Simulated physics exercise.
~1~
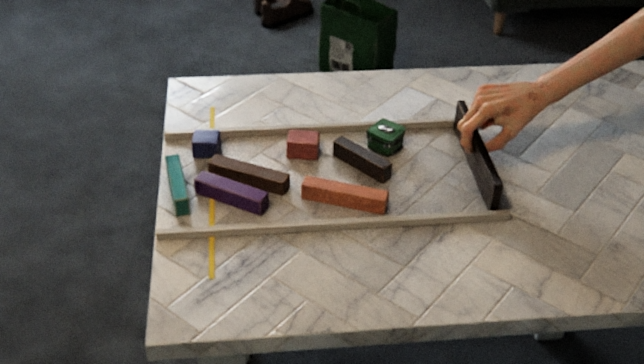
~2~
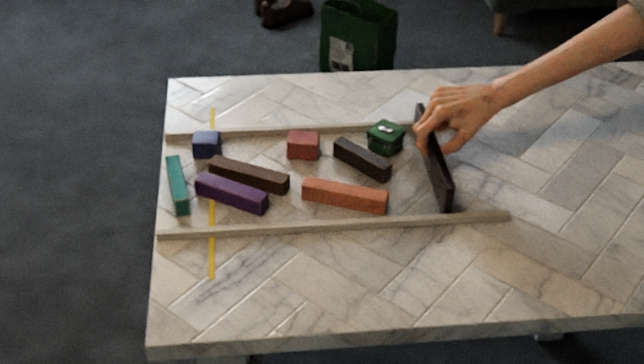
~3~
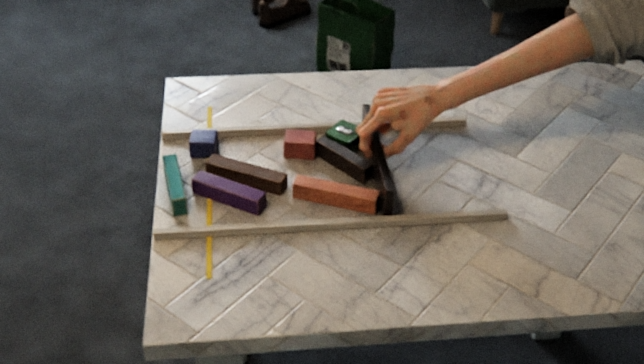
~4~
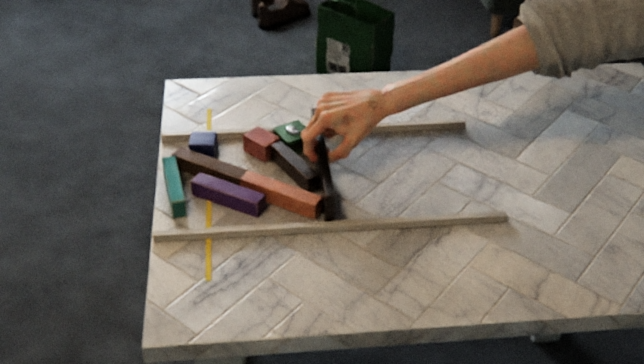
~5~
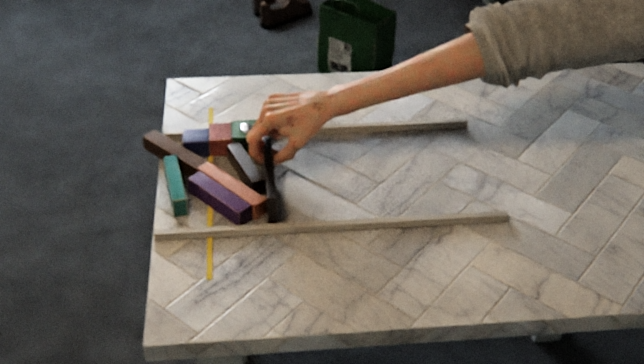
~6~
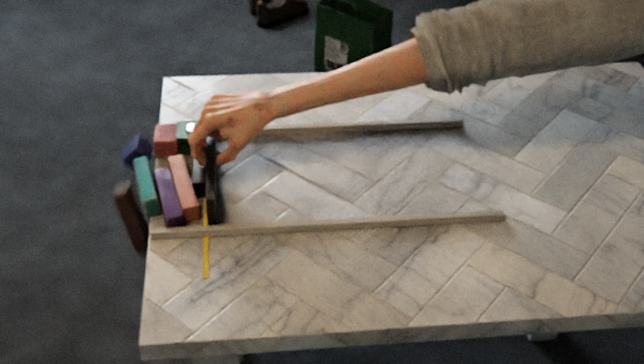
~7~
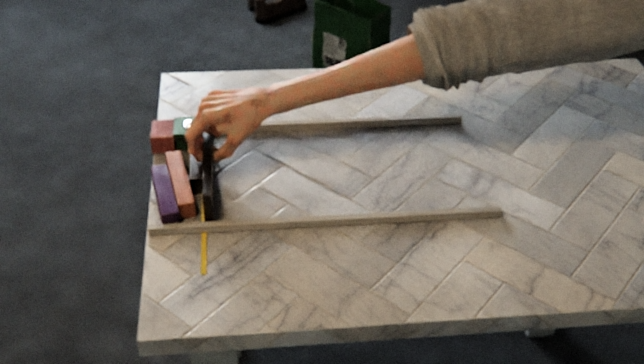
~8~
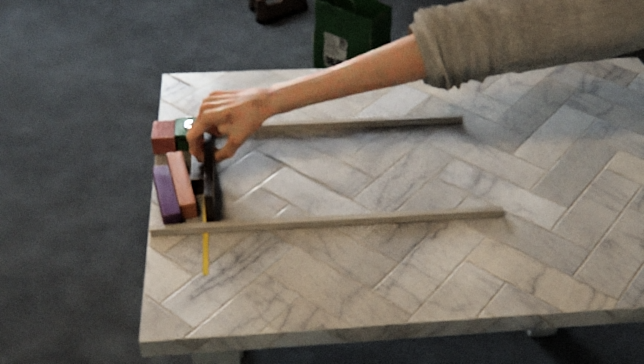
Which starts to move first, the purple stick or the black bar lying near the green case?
The black bar near the green case starts to move first. The purple stick stays put until the board has pushed further left.
